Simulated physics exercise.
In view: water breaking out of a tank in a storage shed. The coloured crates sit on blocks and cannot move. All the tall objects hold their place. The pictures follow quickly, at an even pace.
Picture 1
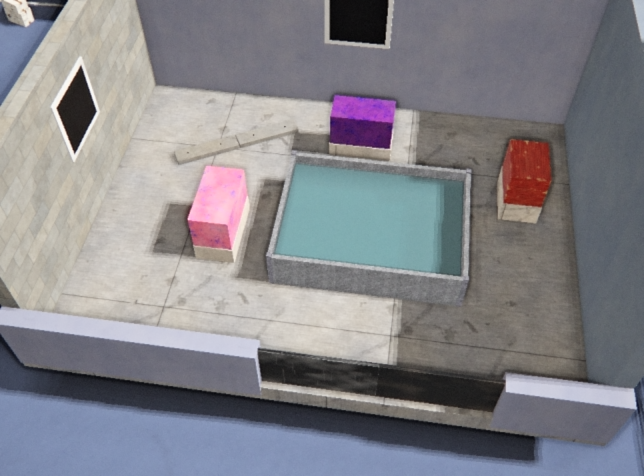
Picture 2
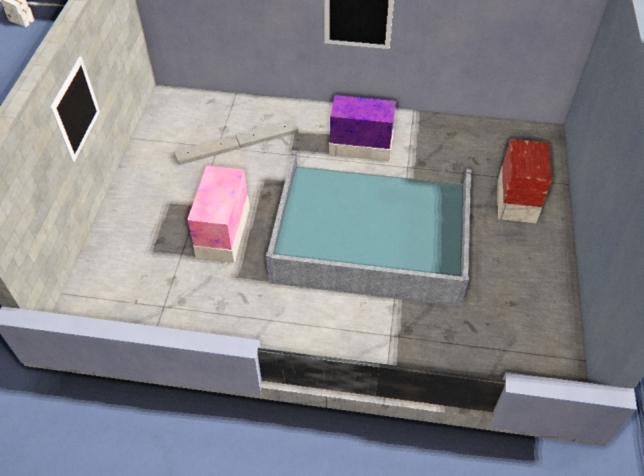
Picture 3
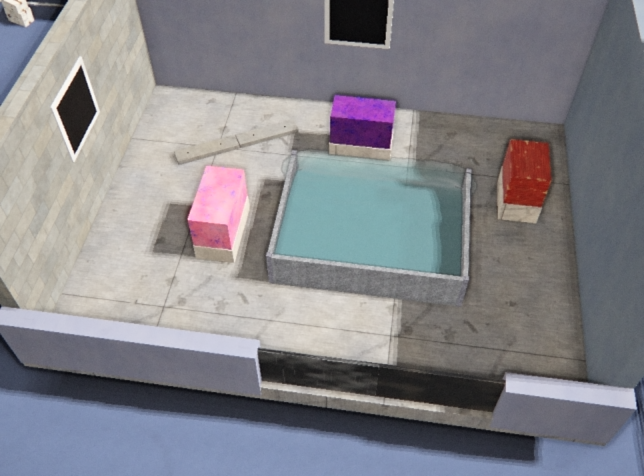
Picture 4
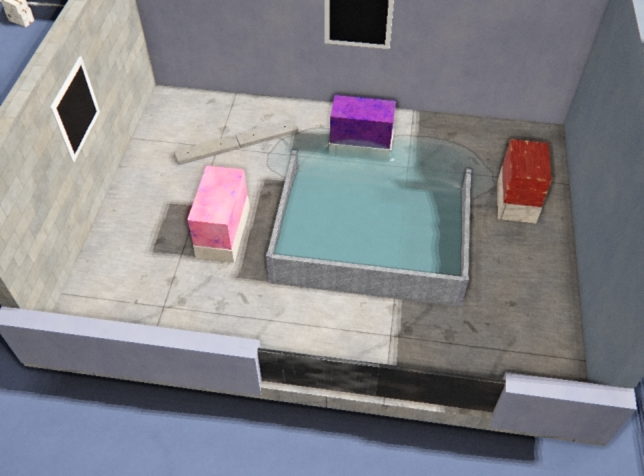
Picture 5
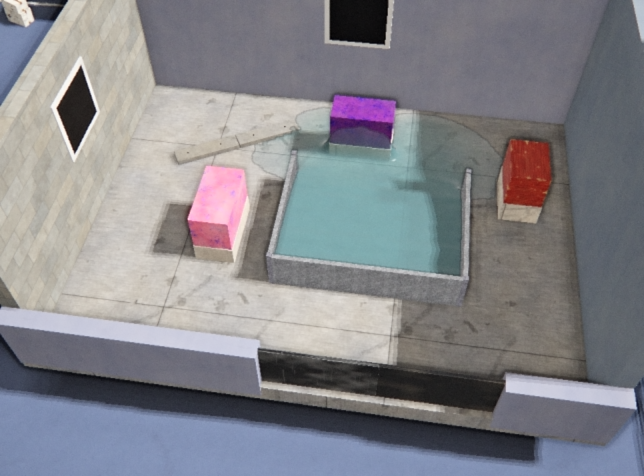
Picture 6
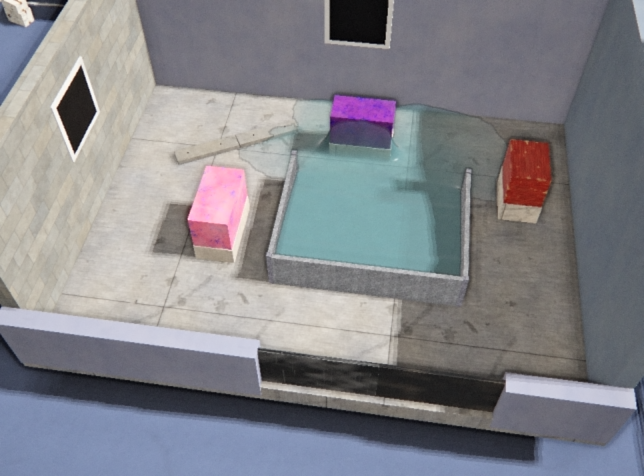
The clip opens on still water in an open gray tank, with pink, purple and red-topped blocks standing around it. The tank's far side disappears, and water pours out through the gap. A thin sheet spreads across the floor, around the purple block and outward to both sides, while the blocks stay put.
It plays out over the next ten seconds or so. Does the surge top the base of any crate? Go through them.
In the end: The purple crate gets wet; the red crate stays dry; the pink crate stays dry.
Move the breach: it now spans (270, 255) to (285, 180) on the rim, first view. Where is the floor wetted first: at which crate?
The one in pink.
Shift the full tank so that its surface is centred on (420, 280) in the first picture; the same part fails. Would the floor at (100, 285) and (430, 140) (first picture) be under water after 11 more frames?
In that order: Free of water, wet.
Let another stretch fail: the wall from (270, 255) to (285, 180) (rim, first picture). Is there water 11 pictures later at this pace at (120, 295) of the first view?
Answer: Under water.
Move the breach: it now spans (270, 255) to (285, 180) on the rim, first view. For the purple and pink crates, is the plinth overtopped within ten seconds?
My reading: The purple one keeps dry, the pink one takes water.
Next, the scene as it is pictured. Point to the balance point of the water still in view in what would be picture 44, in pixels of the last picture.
Around (336, 207).
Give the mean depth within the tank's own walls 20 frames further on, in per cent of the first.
Close to 30 %.
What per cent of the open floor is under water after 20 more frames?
Roughly 60 per cent.
A moment on, water covers 25 % of the floor; the purple crate water round its plinth, the red crate water round its plinth, the pink crate not reached.
Next, water covers 40 % of the floor; the purple crate water round its plinth, the red crate water round its plinth, the pink crate water round its plinth.
Then, water covers 60 % of the floor; the purple crate water round its plinth, the red crate water round its plinth, the pink crate water round its plinth.
Later, water covers 90 % of the floor; the purple crate water round its plinth, the red crate water round its plinth, the pink crate water round its plinth.
In the end, water covers 100 % of the floor; the purple crate was topped, the red crate stayed above the water, the pink crate stayed above the water.
